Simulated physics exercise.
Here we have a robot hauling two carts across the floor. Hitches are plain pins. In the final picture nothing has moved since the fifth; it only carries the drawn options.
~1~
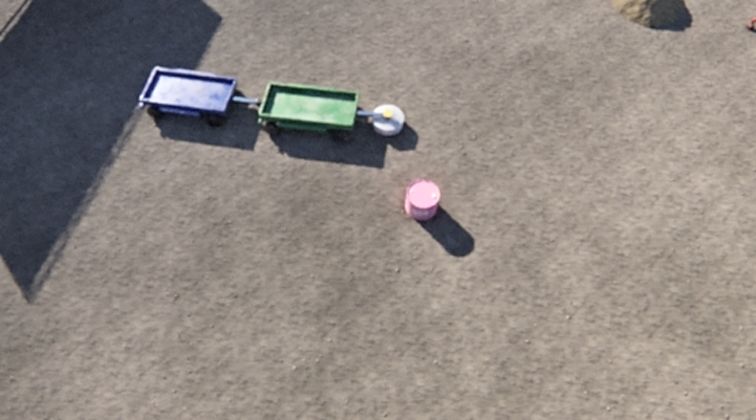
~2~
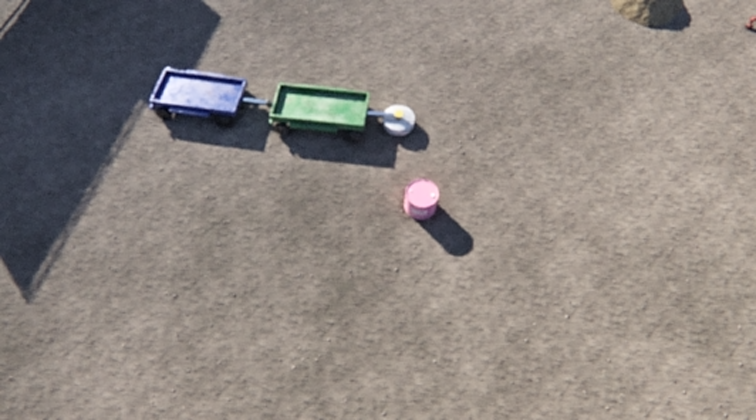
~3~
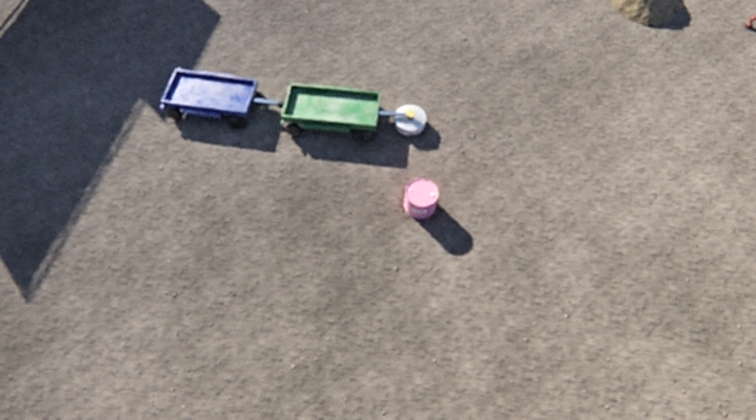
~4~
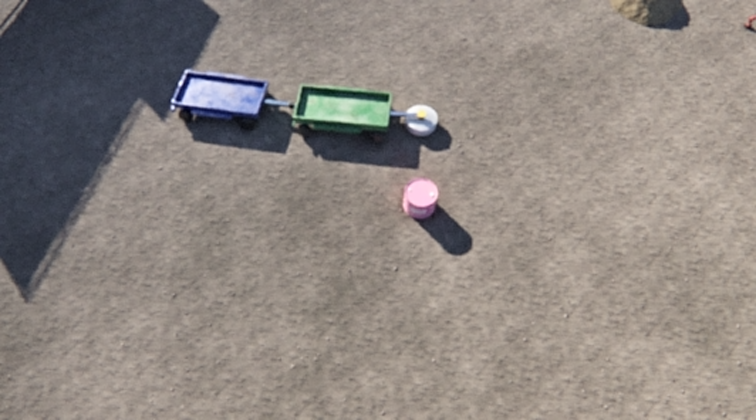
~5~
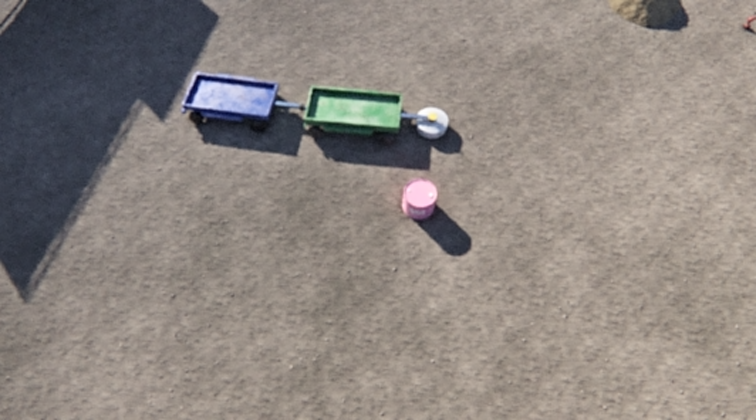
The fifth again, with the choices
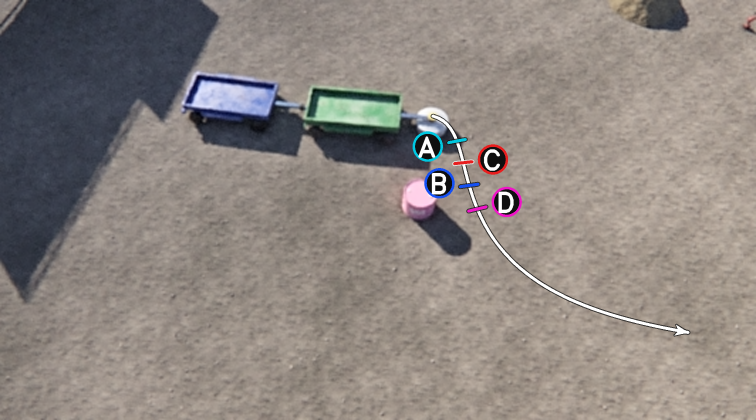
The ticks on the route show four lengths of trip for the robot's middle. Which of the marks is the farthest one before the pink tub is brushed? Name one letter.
D is the last safe stop.
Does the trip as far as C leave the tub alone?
For that mark, yes.
On the marked copy, A at (457, 141); B at (469, 185); C at (463, 163); D at (477, 209); the route from (433, 116) via (506, 254) to (688, 332).
With D. Early on, robot (456, 148), last cart (263, 100).
Further on, robot (465, 182), last cart (291, 103).
At the end, robot (476, 214), last cart (318, 107); nothing has been touched.
As for the rest, A is safe but short; B is safe but short; C is safe but short.
